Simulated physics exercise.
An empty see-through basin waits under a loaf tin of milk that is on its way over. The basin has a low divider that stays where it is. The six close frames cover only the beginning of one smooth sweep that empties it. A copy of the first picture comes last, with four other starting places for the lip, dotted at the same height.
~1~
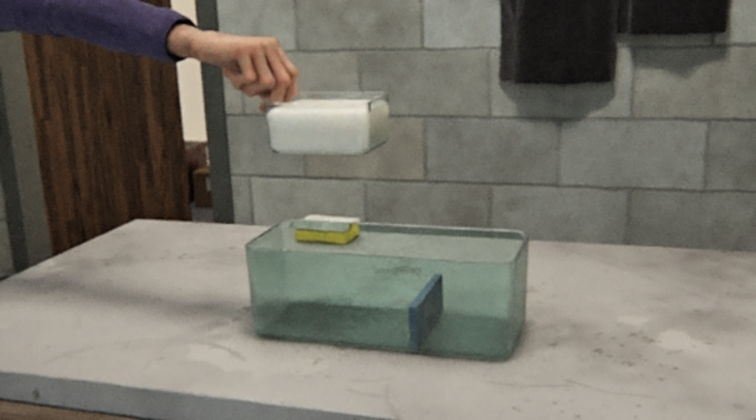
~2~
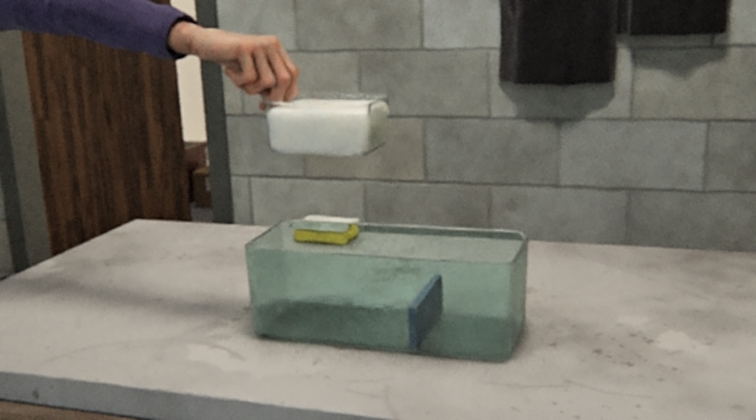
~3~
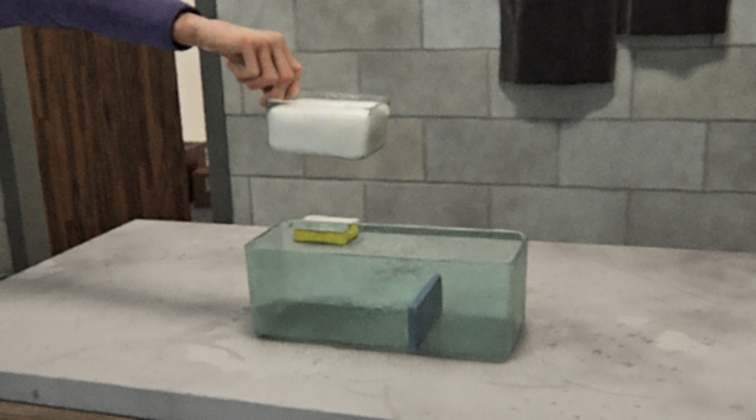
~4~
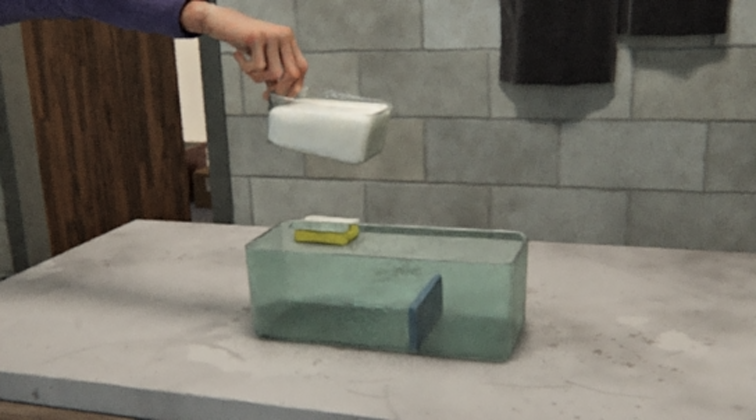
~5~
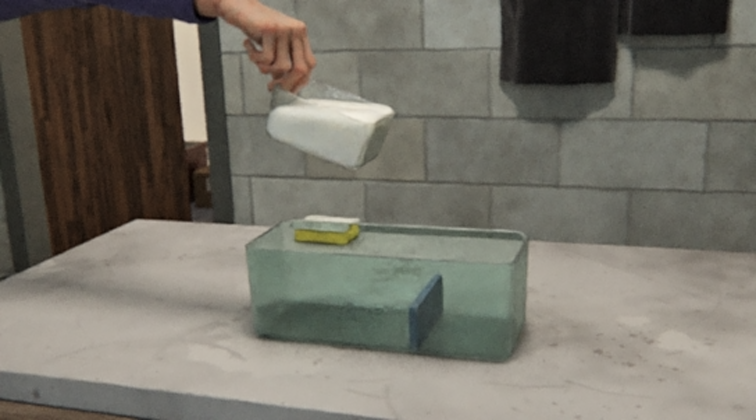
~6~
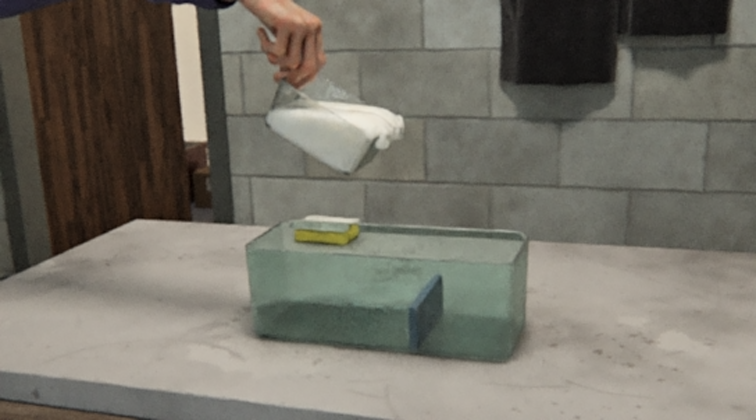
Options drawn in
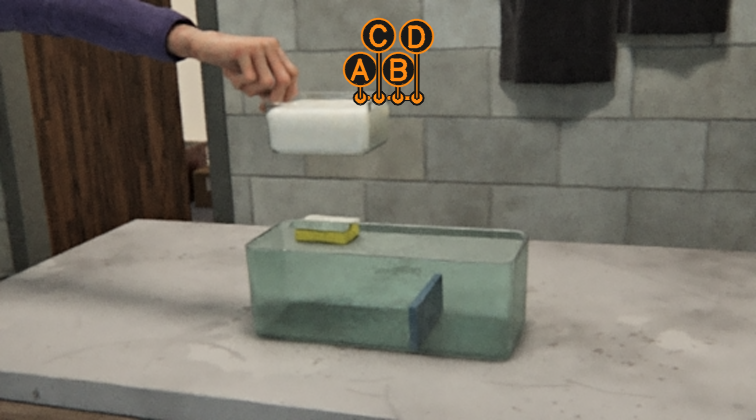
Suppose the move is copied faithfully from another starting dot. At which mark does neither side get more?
The best dot is A.
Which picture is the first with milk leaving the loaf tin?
In picture 5.
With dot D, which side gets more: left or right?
The right one.
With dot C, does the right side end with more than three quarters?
No, it does not.
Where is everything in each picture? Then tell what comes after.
Upright, lip at (377, 97); basin from (256, 334) to (513, 358); top of the wall at (427, 289); nothing has left yet.
Upright, lip at (377, 99); nothing has left yet.
Tipped about 5°, lip at (379, 103); nothing has left yet.
Tipped about 12°, lip at (381, 110); nothing has left yet.
Tipped about 20°, lip at (383, 118); milk is over the lip, down to (383, 118).
Tipped about 30°, lip at (384, 128); milk is over the lip, down to (389, 142).
On the marked copy, A at (360, 97); B at (397, 97); C at (379, 97); D at (416, 98).
If A is chosen, about 50 % ends left of the wall and 44 % right of it; 6 % is lost outside.
If B is chosen, about 23 % ends left of the wall and 71 % right of it; 6 % is lost outside.
If C is chosen, about 31 % ends left of the wall and 63 % right of it; 6 % is lost outside.
If D is chosen, about 13 % ends left of the wall and 81 % right of it; 6 % is lost outside.
